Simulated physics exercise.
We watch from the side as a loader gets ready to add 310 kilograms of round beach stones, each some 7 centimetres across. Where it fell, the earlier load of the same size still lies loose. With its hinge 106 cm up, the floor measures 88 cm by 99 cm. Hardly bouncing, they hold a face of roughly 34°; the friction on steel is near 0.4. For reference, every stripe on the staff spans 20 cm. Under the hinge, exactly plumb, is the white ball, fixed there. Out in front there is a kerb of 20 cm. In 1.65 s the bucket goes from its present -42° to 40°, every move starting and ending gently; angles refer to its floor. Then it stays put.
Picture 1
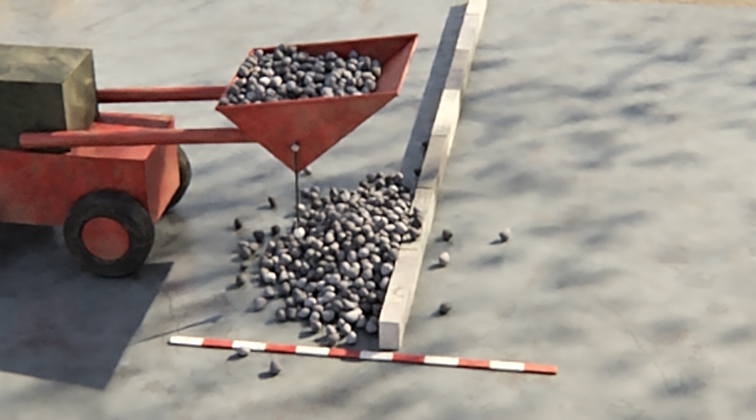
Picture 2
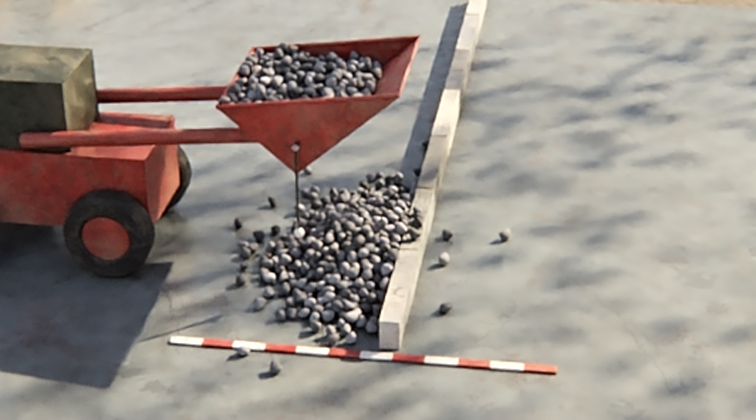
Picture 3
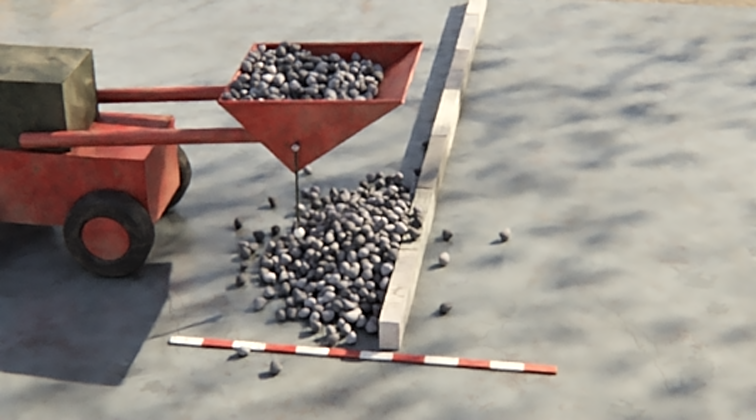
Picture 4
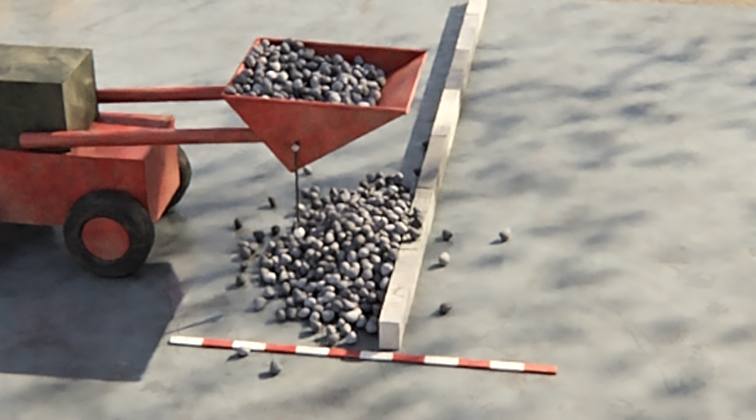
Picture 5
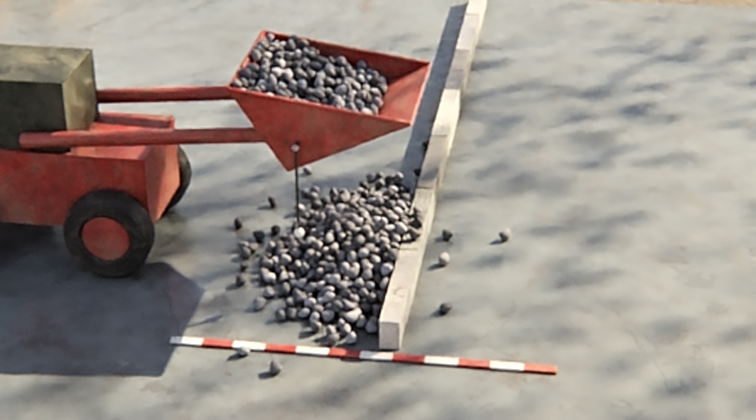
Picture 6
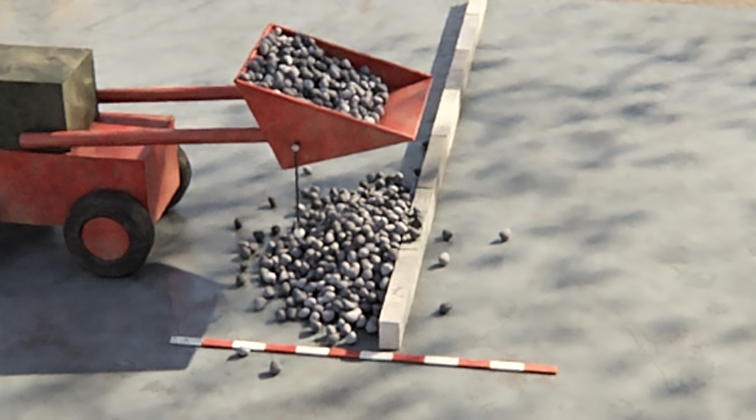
An open stretch of grey paved ground, dappled with soft shadows, is seen from above at an angle by a still camera. At left stands a red loader with a dark block on top, its arms holding a red bucket of grey stones above a loose pile beside a pale kerb, with a red-and-white staff in front. The bucket tilts steadily forward, its lip lowering and its back rising, while the stones stay inside.
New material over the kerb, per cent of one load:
82 per cent.
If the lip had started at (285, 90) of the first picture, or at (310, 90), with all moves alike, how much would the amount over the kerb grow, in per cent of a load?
Case one about 0 %, case two about 5 %.
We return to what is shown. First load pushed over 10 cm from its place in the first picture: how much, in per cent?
I'd put it at about 0 per cent.
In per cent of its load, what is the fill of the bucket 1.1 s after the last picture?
Around 30 per cent of the load is still inside.
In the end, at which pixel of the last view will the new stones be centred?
Centre: Approx. (472, 259).
Then, 0.6 s after the last picture the floor is at 27°; in per cent of one load, 99 in the bucket, 100 on this side of the kerb, 1 over the kerb; the foremost stones are at (438, 237).
Then, 1.1 s after the last picture the floor is at 40°; in per cent of one load, 29 in the bucket, 129 on this side of the kerb, 42 over the kerb; the foremost stones are at (511, 262).
Then, 1.5 s after the last picture the floor is at 40°; in per cent of one load, 1 in the bucket, 127 on this side of the kerb, 73 over the kerb; the foremost stones are at (597, 272).
Then, 4.0 s after the last picture the floor is at 40°; in per cent of one load, 0 in the bucket, 118 on this side of the kerb, 82 over the kerb; the foremost stones are at (690, 293). Net gain over the kerb, 82.
